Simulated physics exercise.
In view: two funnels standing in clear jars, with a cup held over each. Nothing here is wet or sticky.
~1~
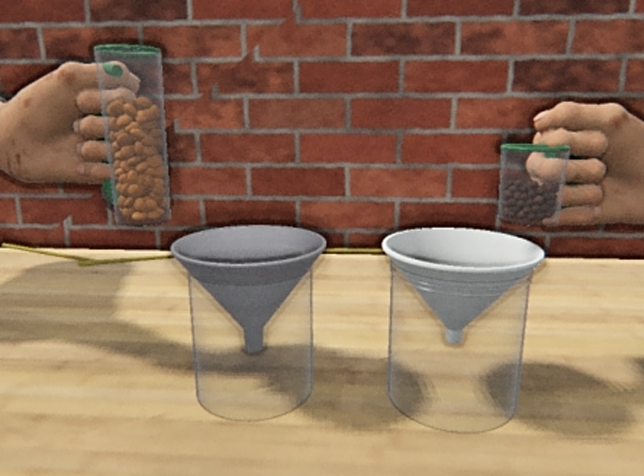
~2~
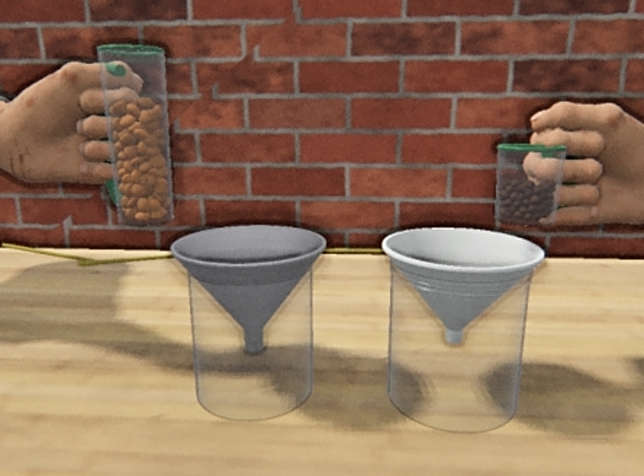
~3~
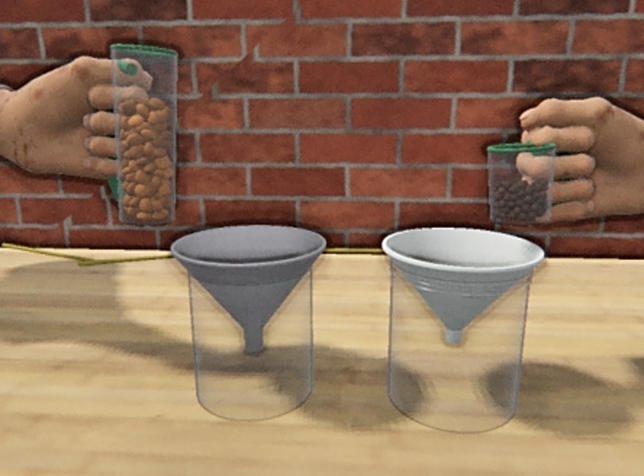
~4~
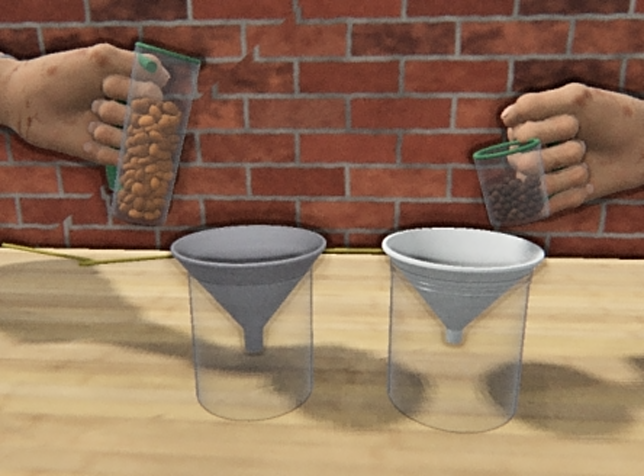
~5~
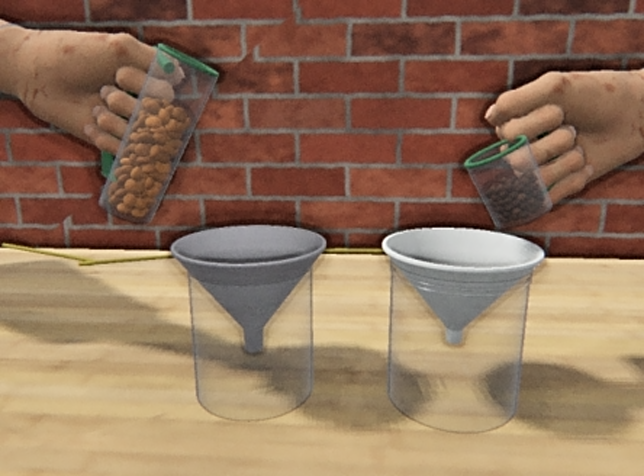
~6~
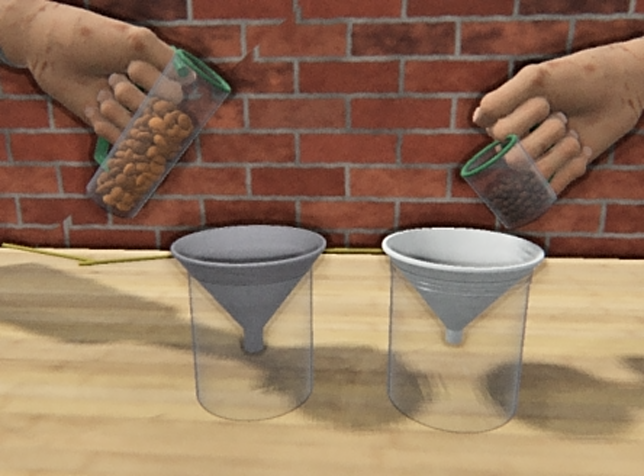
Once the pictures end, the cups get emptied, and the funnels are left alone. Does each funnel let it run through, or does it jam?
On the left it clogs, on the right it clogs.
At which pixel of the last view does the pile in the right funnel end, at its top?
Around (438, 289).
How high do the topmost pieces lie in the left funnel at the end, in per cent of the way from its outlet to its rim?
About 80 per cent.
Then, 0.46 s later than the last frame, left, every one still in the cup; right, every one still in the cup.
Then, 0.86 s later than the last frame, left, almost all still in the cup, just a few in or over the funnel; right, the larger part still in the cup, about a tenth in or over the funnel.
Then, 1.21 s later than the last frame, left, roughly two thirds still in the cup, roughly a quarter in or over the funnel; right, almost all in or over the funnel, just a few down in the jar.
When it is over, left, every one stuck in the funnel, not one down in the jar; right, almost all stuck in the funnel, just a few down in the jar.
